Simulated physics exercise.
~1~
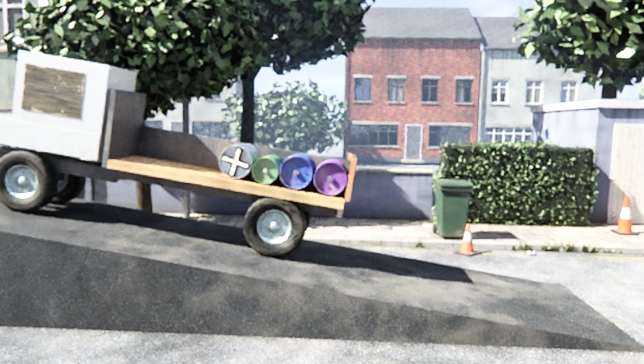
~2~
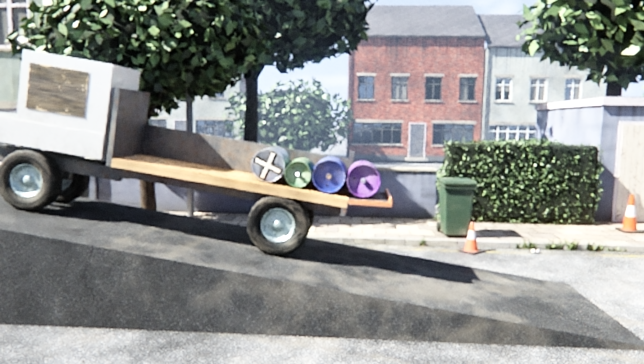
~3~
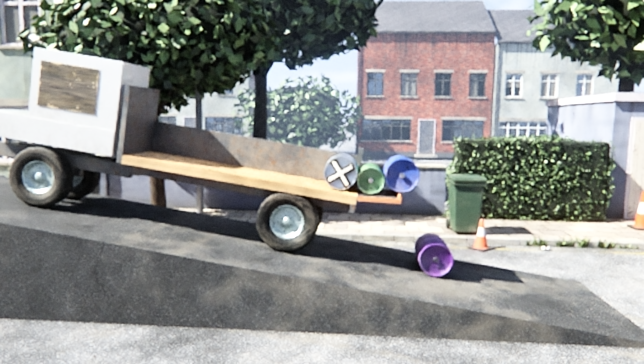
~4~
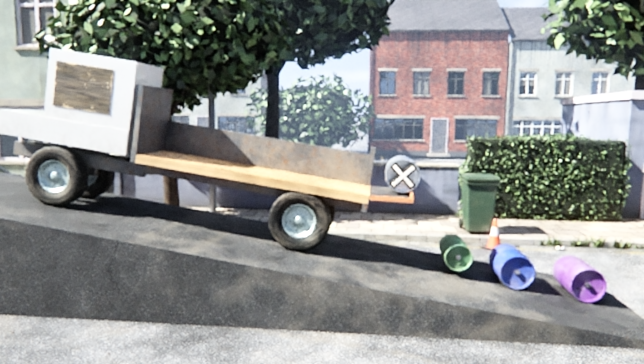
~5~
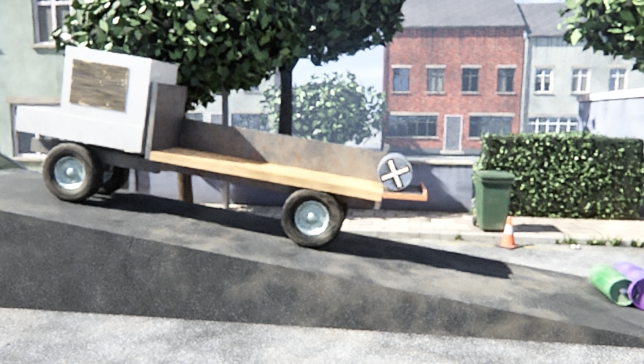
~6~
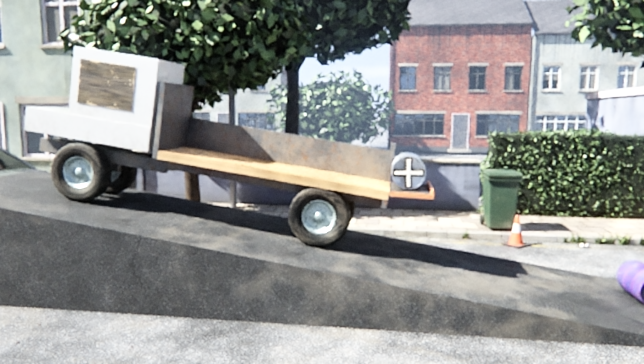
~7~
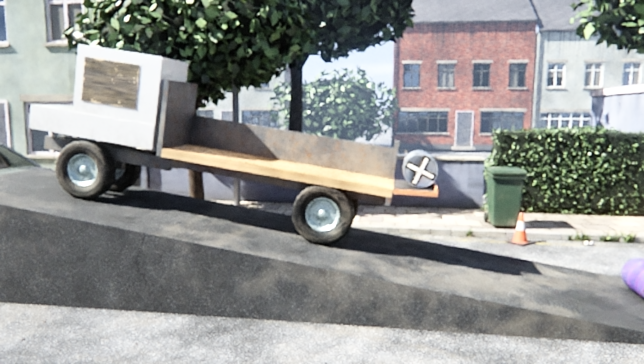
Four kegs roll right along the sloping bed of a pick-up as its tailgate drops; the purple, blue and green ones fall off in turn and roll away down the slope, while the one with a white cross stays on the lowered tailgate.
